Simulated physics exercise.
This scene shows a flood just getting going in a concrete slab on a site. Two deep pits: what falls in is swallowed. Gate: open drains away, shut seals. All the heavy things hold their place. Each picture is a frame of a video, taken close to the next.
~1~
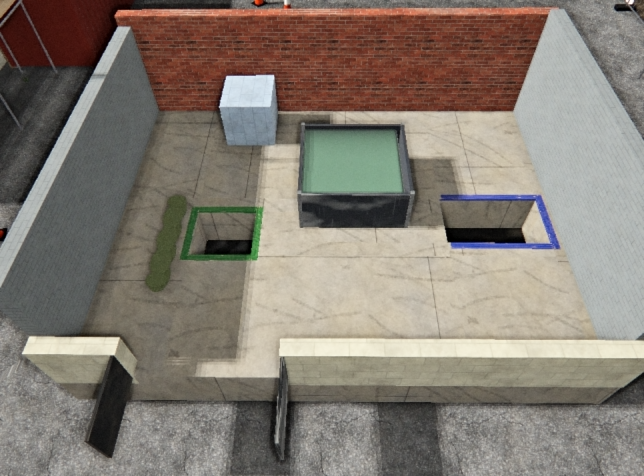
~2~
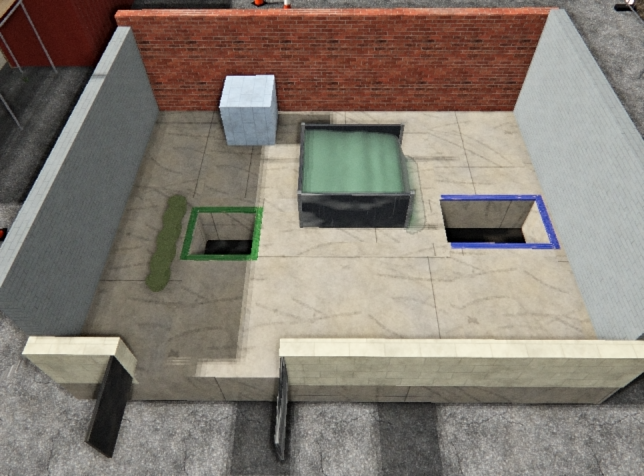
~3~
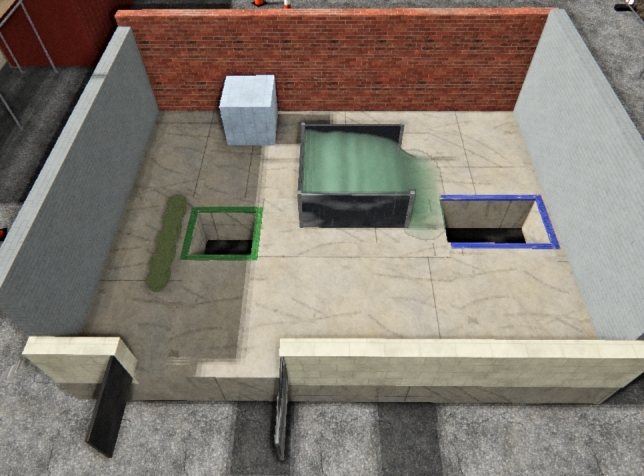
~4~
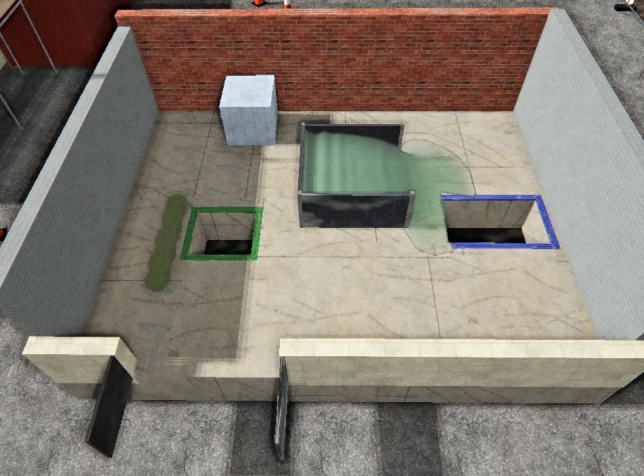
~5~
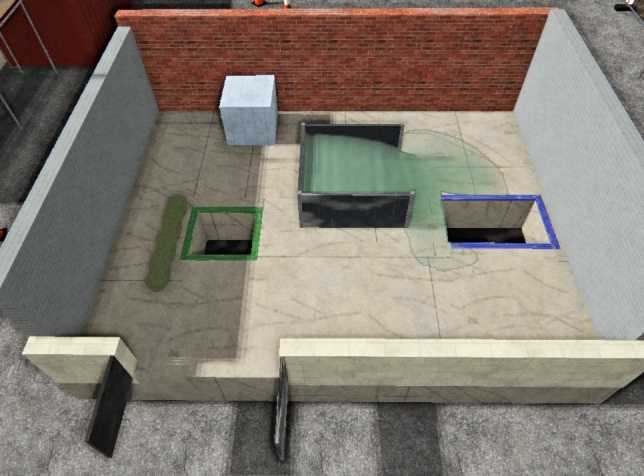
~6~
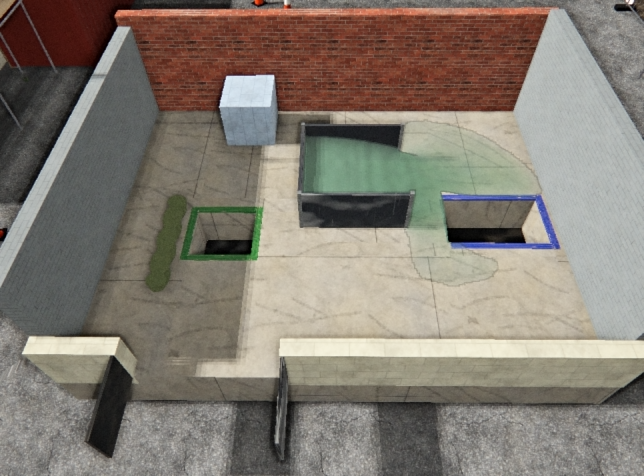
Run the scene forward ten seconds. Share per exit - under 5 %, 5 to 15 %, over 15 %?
Gate: Under 5 %. Blue pit: Over 15 %. Green pit: Under 5 %.
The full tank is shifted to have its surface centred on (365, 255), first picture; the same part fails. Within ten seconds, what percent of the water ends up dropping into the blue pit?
I'd put the blue pit at 70 % of the whole.
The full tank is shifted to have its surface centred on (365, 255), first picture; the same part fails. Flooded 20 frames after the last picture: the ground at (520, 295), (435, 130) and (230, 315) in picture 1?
Spot 1 wetted, spot 2 unwetted, and spot 3 unwetted.
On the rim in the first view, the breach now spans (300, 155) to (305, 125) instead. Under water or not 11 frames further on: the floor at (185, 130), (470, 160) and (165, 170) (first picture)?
Note, points one to three: Reached and soaked / unreached / reached and soaked.
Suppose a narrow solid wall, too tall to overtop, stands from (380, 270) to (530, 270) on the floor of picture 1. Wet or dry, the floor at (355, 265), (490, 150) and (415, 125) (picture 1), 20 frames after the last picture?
In order: Dry; wet; wet.
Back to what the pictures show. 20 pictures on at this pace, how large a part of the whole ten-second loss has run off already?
My figure is about 70 in a hundred.
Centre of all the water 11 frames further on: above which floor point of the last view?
Close to (433, 174), I reckon.
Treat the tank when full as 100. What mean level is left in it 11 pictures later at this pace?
24 percent or thereabouts.
A moment on, water covers 20 % of the floor; the gate 0 %, the blue pit 21 %, the green pit 0 %.
Next, water covers 20 % of the floor; the gate 0 %, the blue pit 35 %, the green pit 0 %.
Then, water covers 30 % of the floor; the gate 0 %, the blue pit 47 %, the green pit 0 %.
Later, water covers 50 % of the floor; the gate 0 %, the blue pit 59 %, the green pit 0 %.
In the end, water covers 45 % of the floor; the gate 0 %, the blue pit 66 %, the green pit 2 %.
